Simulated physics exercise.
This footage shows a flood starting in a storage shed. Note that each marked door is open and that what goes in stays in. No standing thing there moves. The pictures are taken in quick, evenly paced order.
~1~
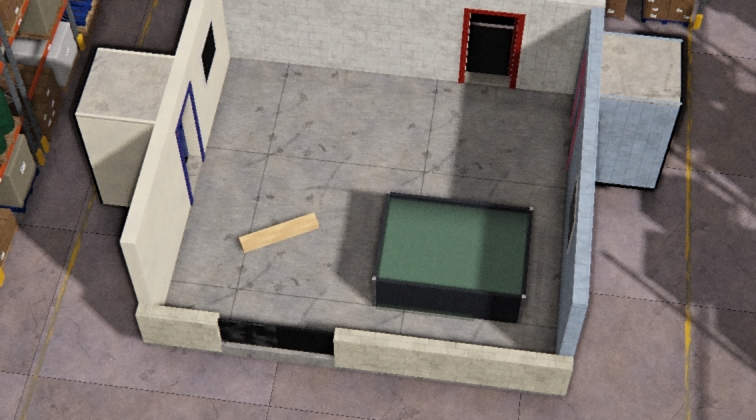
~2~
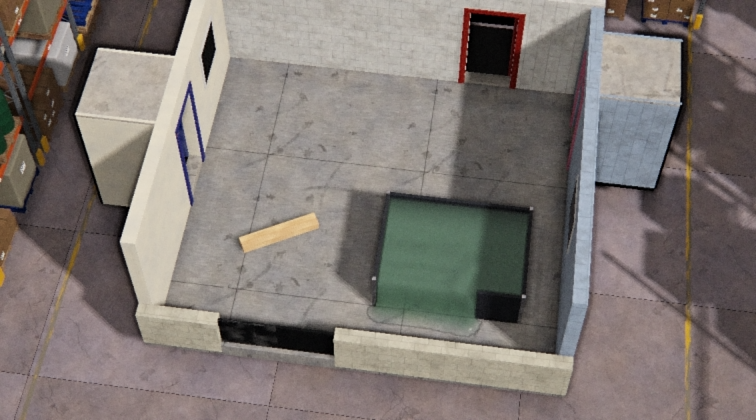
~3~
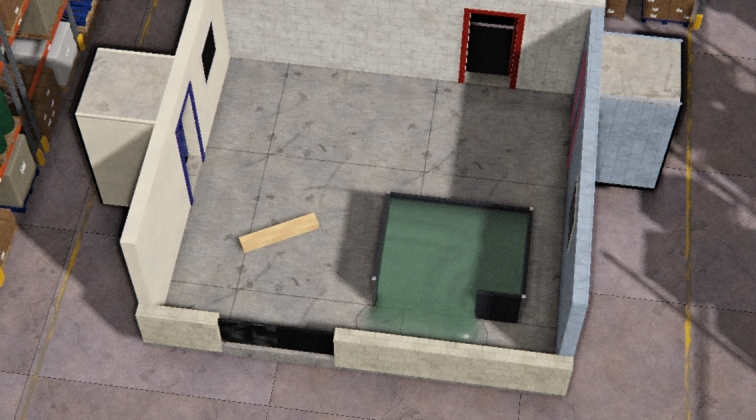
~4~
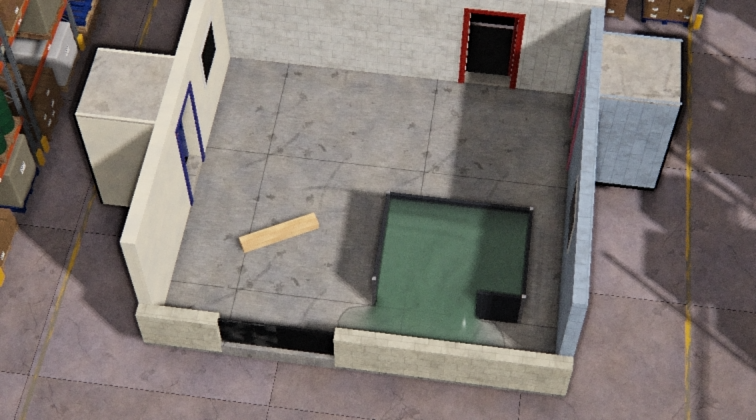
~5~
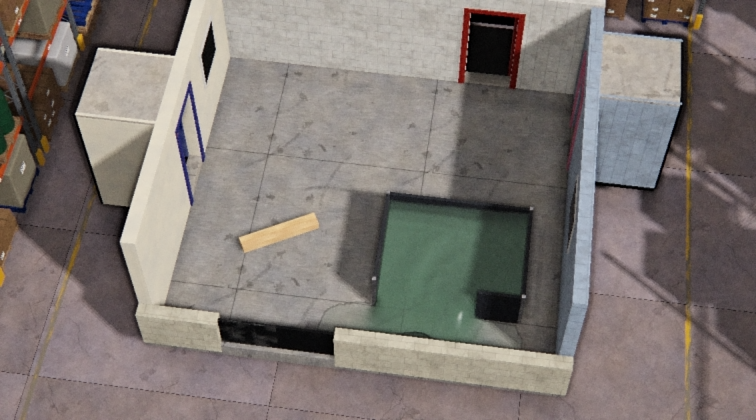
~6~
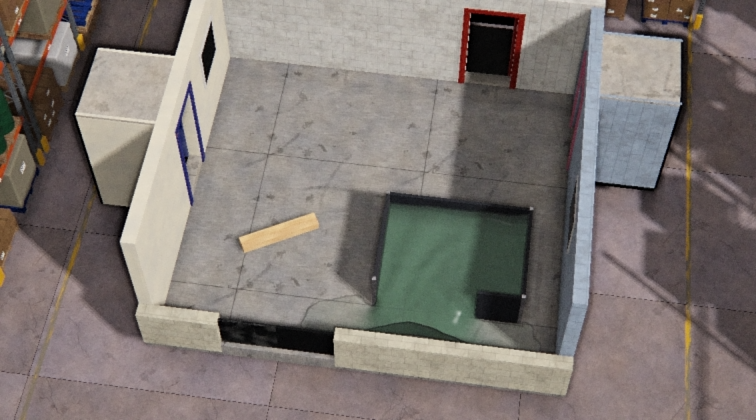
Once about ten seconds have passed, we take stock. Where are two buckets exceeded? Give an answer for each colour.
The pink door never exceeds two buckets, the blue door never exceeds two buckets, the red door exceeds two buckets.
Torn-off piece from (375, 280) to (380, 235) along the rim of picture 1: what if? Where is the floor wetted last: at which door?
It's the pink-painted one.
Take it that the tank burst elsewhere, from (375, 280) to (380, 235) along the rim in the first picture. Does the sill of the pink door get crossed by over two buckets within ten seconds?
In that case pink door ends up above.
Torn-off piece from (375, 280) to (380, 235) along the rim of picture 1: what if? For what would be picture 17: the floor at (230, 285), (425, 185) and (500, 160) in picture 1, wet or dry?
Sequence of results: Reached by the flood, missed by the flood, missed by the flood.
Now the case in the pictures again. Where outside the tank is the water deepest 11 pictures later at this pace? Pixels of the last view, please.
Somewhere near (551, 374).
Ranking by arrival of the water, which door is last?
I'd go with the red door.
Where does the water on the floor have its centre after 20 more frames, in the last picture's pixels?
I'd point to (404, 271).
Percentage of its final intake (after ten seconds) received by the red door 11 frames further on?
Estimate: Some 0 per cent.
A moment on, water covers 20 % of the floor; the pink door not reached, the blue door not reached, the red door not reached.
Next, water covers 35 % of the floor; the pink door not reached, the blue door not reached, the red door not reached.
Then, water covers 60 % of the floor; the pink door wet at the sill, nothing in, the blue door wet at the sill, nothing in, the red door wet at the sill, nothing in.
Later, water covers 90 % of the floor; the pink door under two buckets in, the blue door wet at the sill, nothing in, the red door over two buckets in.
In the end, water covers 100 % of the floor; the pink door under two buckets in, the blue door wet at the sill, nothing in, the red door over two buckets in.
